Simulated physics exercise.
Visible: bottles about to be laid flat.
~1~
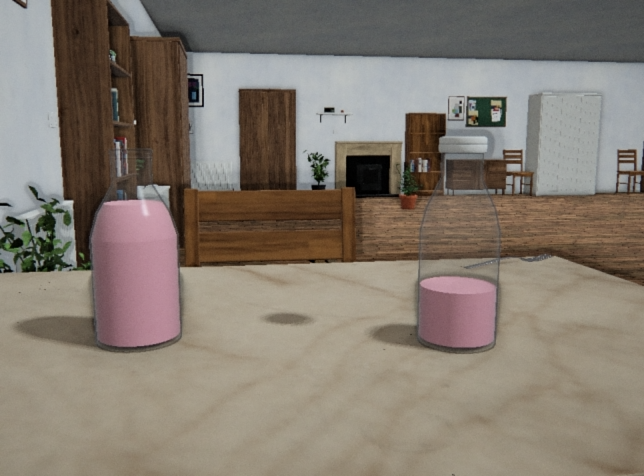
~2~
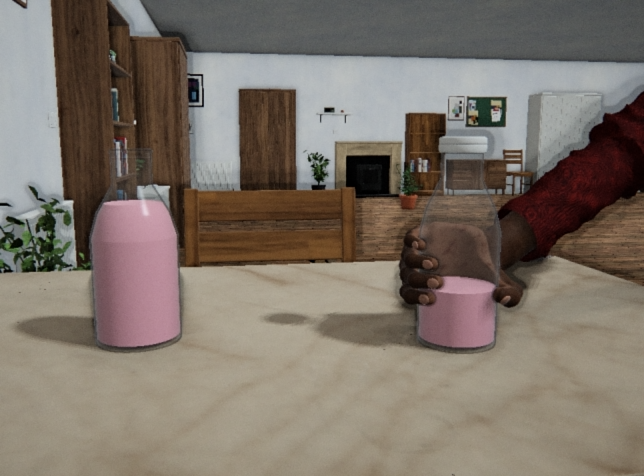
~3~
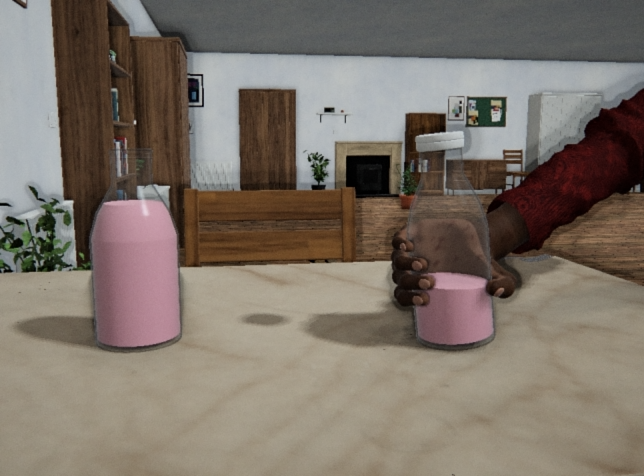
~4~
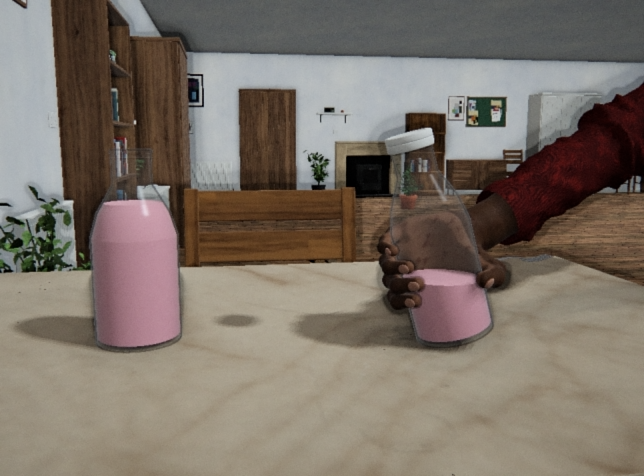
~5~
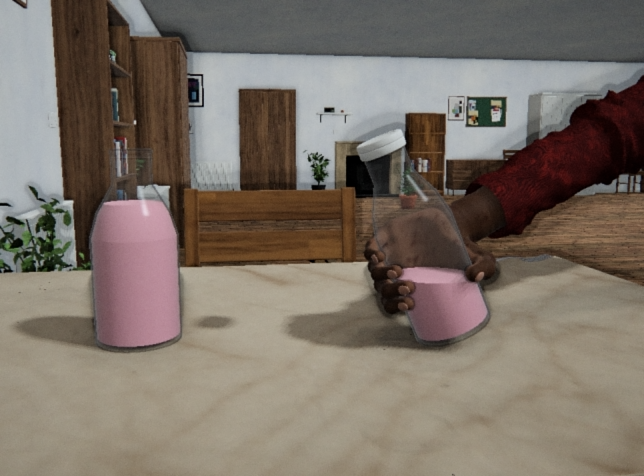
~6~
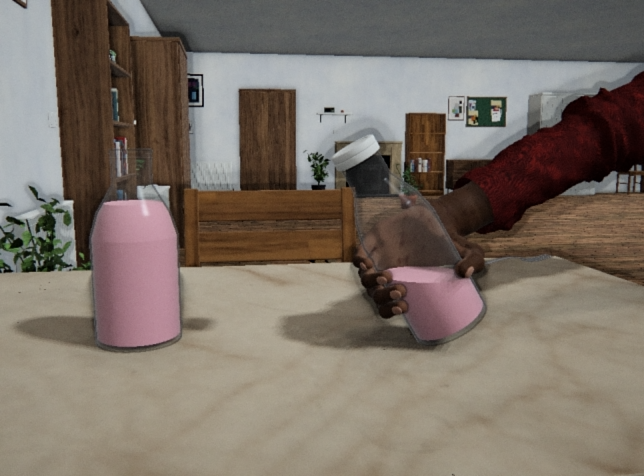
A hand grips the capped right bottle of pink liquid and tilts it left.
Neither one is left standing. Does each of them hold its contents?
Left bottle: No; right bottle: Yes.
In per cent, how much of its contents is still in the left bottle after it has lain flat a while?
25 percent or so.
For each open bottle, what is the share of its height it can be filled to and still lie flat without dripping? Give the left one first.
In order, the limits are 18 % and 16 %.
Soon after, the right bottle is nearly down; right bottle, nothing comes out.
Later, the right bottle lies flat; right bottle, nothing comes out.
In the end, both lie flat; right bottle, nothing comes out; left bottle, it is running out of the neck.
